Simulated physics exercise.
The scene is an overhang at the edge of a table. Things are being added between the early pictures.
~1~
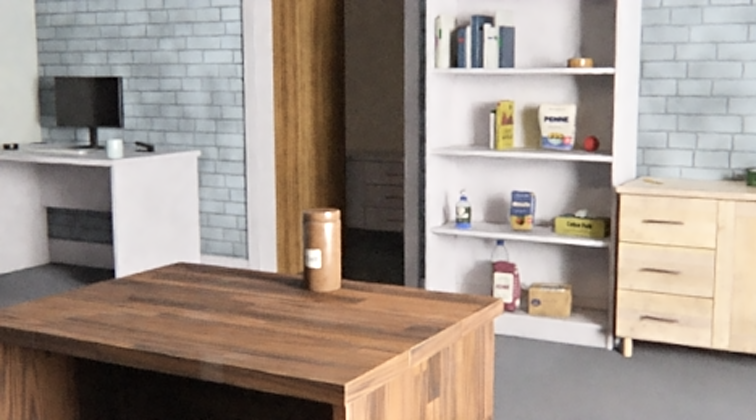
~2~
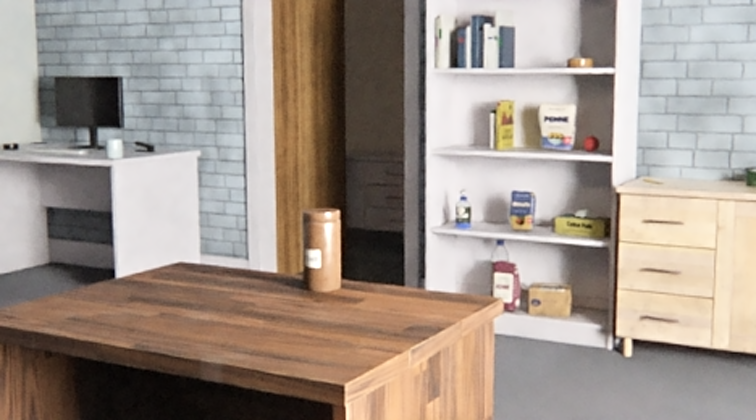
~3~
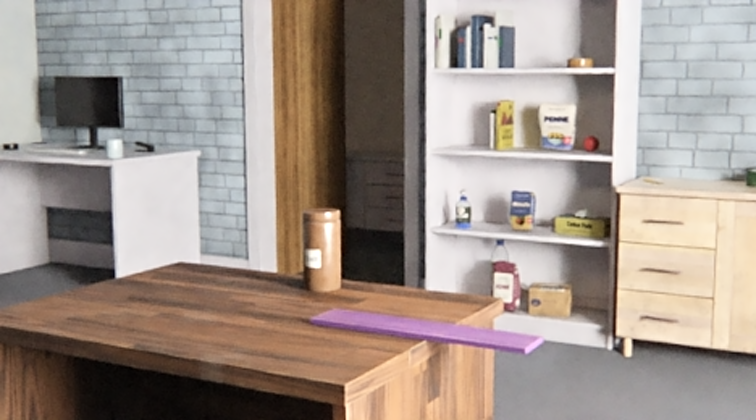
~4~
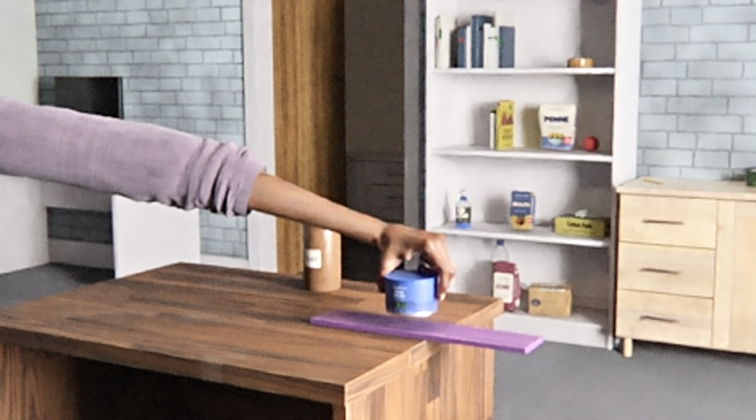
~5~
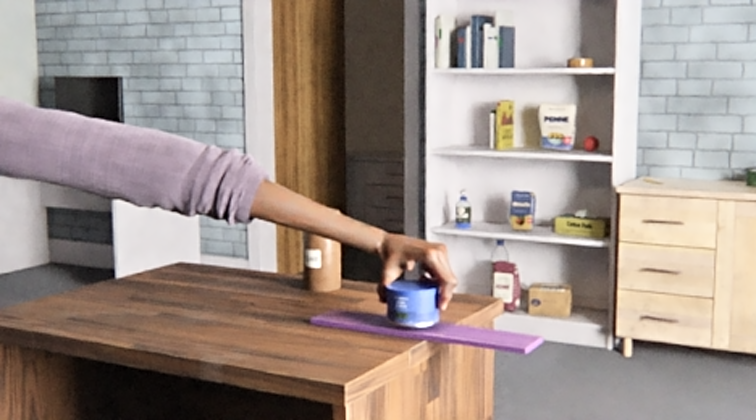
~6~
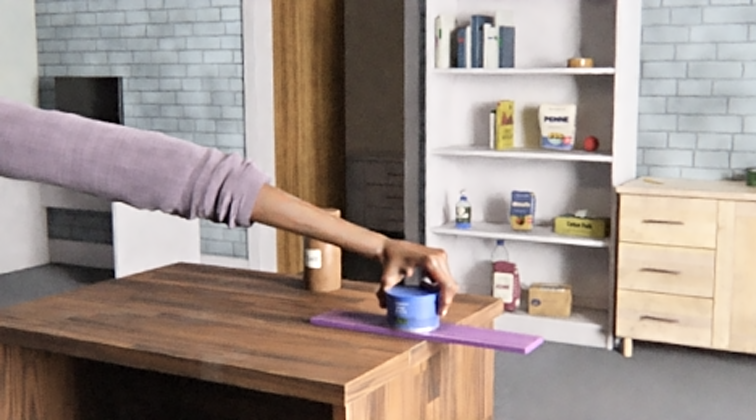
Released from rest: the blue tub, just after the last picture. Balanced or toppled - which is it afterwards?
Sits tight.
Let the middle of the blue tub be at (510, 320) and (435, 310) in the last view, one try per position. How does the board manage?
First case: It topples; second case: It stays put.
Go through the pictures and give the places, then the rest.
In the first frame, the last thing is not in view yet; brown jar (322, 250).
In the second frame, the last thing is not in view yet; brown jar (322, 250).
In the third frame, the last thing is not in view yet; brown jar (322, 250).
The fourth frame shows still above its spot; blue tub (411, 293); brown jar (322, 250).
The fifth frame shows still above its spot; blue tub (413, 303); brown jar (322, 250).
The sixth frame shows in place under the hand; blue tub (413, 308); brown jar (322, 250).
Then, 0.20 s past the last view, nothing moves.
Then, 0.60 s past the last view, blue tub resting near (413, 308).
Finally, all 3 still in place. Final places as the last picture's camera would see them, blue tub near (413, 308). The board holds.
